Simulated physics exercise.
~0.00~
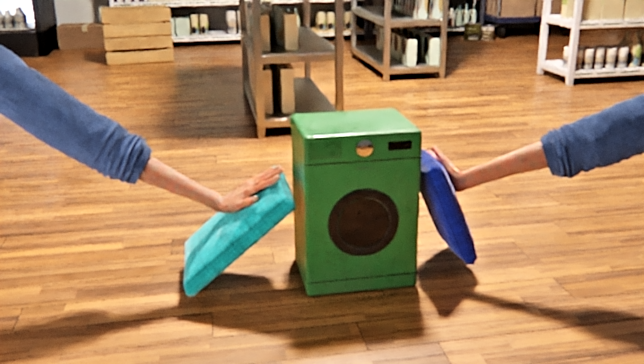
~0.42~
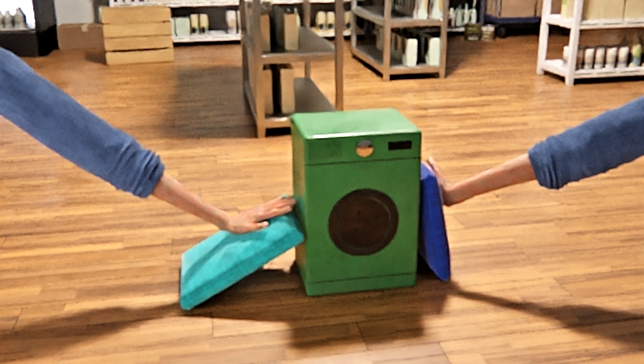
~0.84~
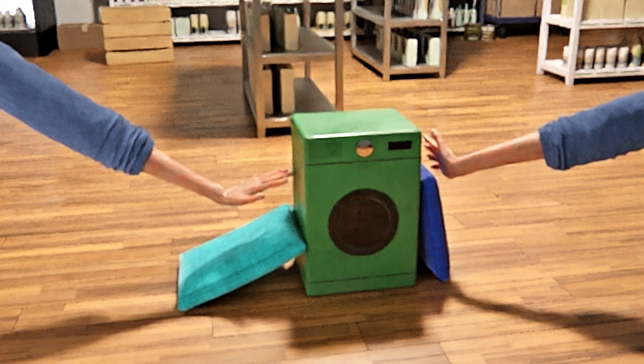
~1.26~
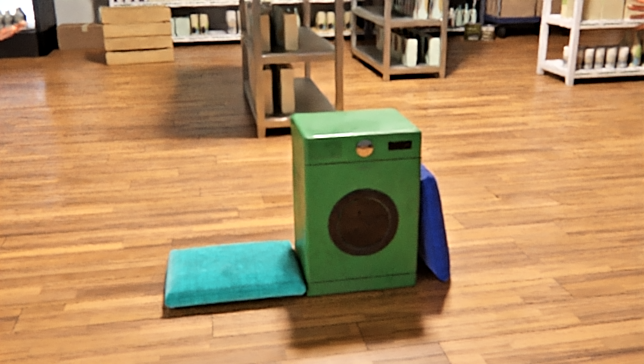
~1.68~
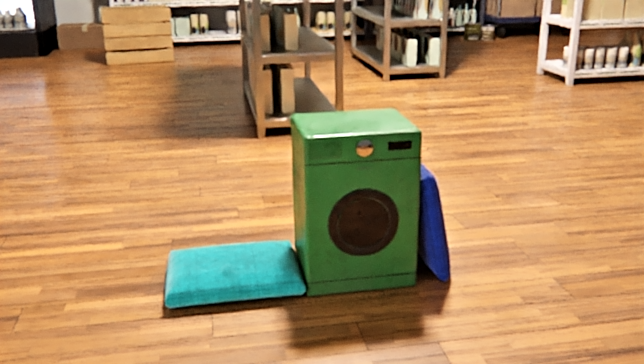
Turquoise pillow slumping flat to the floor as two hands let go, while a blue soft bag stays leaning against a green machine.
